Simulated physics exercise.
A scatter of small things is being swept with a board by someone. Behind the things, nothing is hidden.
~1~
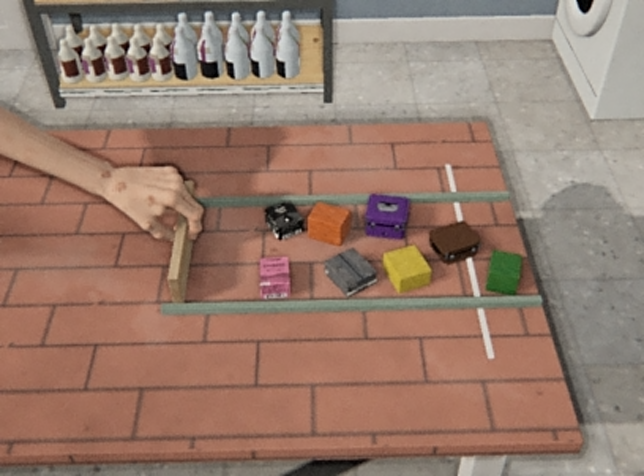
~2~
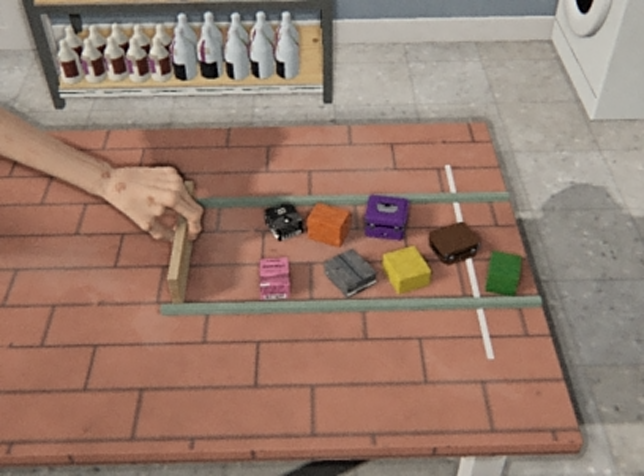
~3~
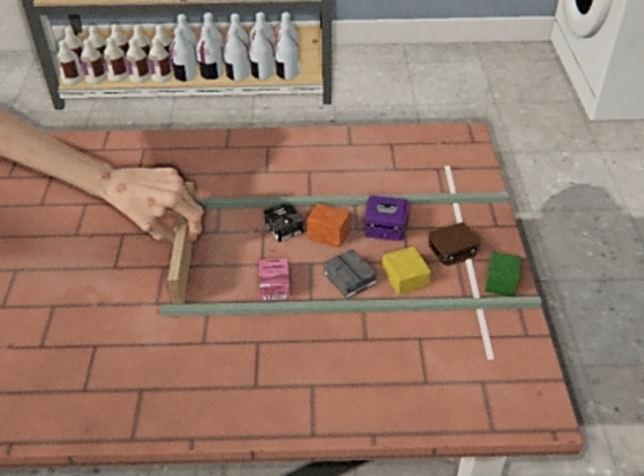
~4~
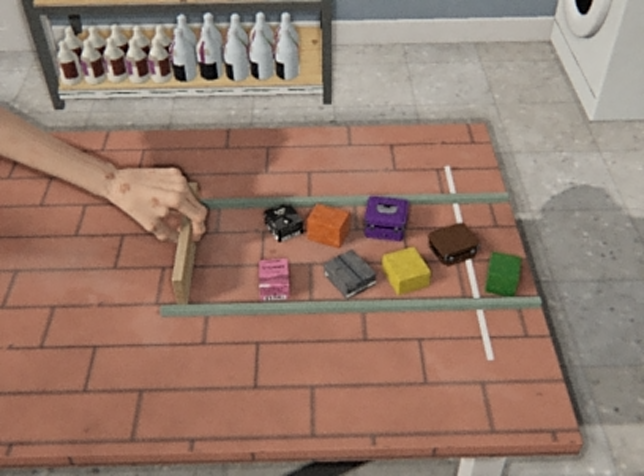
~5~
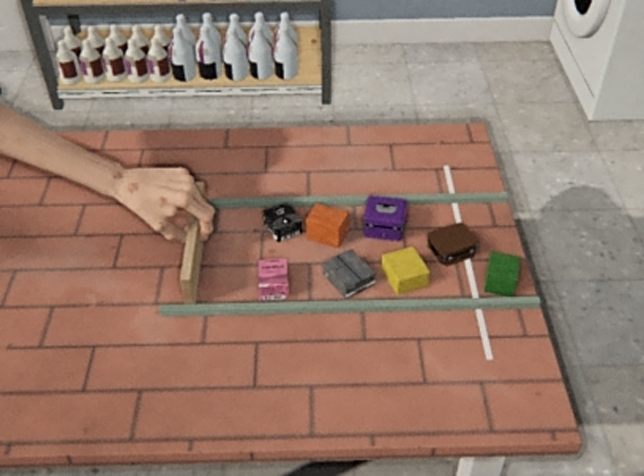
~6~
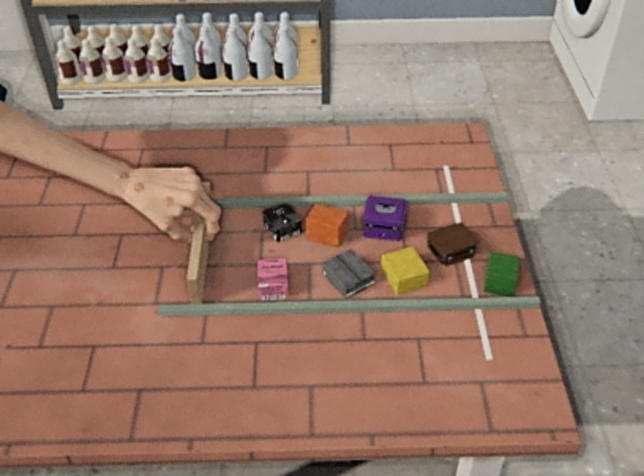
A hand grips an upright wooden board at the left of a reddish brick-patterned table, seen from above at an angle, with bottles on a shelf behind. Between two green strips sit black, orange, purple and brown things above pink, grey, yellow and green ones, near a white line at right. The hand holds still, then slides the board slightly right, while the things barely move and the view stays steady.
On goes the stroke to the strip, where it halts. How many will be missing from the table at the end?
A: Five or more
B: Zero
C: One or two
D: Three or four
Three or four.
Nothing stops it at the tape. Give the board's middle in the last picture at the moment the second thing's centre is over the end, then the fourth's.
I'd put it close to (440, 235) and later close to (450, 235).
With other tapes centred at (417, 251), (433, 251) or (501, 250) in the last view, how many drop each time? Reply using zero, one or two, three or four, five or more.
In order, the falls would come to 1 or 2; 1 or 2; at least five.
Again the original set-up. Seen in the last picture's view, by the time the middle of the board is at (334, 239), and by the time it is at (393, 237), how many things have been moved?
6 at one spot and 8 at the other.
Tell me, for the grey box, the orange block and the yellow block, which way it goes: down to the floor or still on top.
Obs.: Grey box still up; orange block still up; yellow block down.
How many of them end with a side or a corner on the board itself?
The count in contact is 2.
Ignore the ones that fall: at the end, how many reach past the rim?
I'd say 2 of them.
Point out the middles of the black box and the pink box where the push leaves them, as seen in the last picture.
The black box stops around (474, 218); the pink box around (488, 276).
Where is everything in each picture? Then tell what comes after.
In the first frame, green block (504, 273); brown case (454, 244); yellow block (407, 269); board (184, 241); tape (467, 249).
In the second frame, brown case (453, 244); purple case (387, 218).
In the third frame, yellow block (406, 270); board (184, 242).
In the fourth frame, green block (503, 275); orange block (328, 226).
In the fifth frame, brown case (452, 245); grey box (349, 274).
In the sixth frame, green block (502, 274); brown case (452, 245); yellow block (405, 270); board (201, 241); tape (465, 250).
Early on, none off yet; green block at rest near (502, 274); brown case at rest near (452, 245); yellow block at rest near (405, 270).
A while later, none off yet; green block at rest near (502, 274); brown case travelled a little near (464, 244); yellow block travelled about its own width near (443, 272).
Further along, none off yet; green block leaning well over near (553, 280); brown case travelled about its own width near (505, 247); yellow block travelled well along near (517, 279).
Finally, the number that fall off is three or four; lost, purple case, yellow block, brown case and green block.
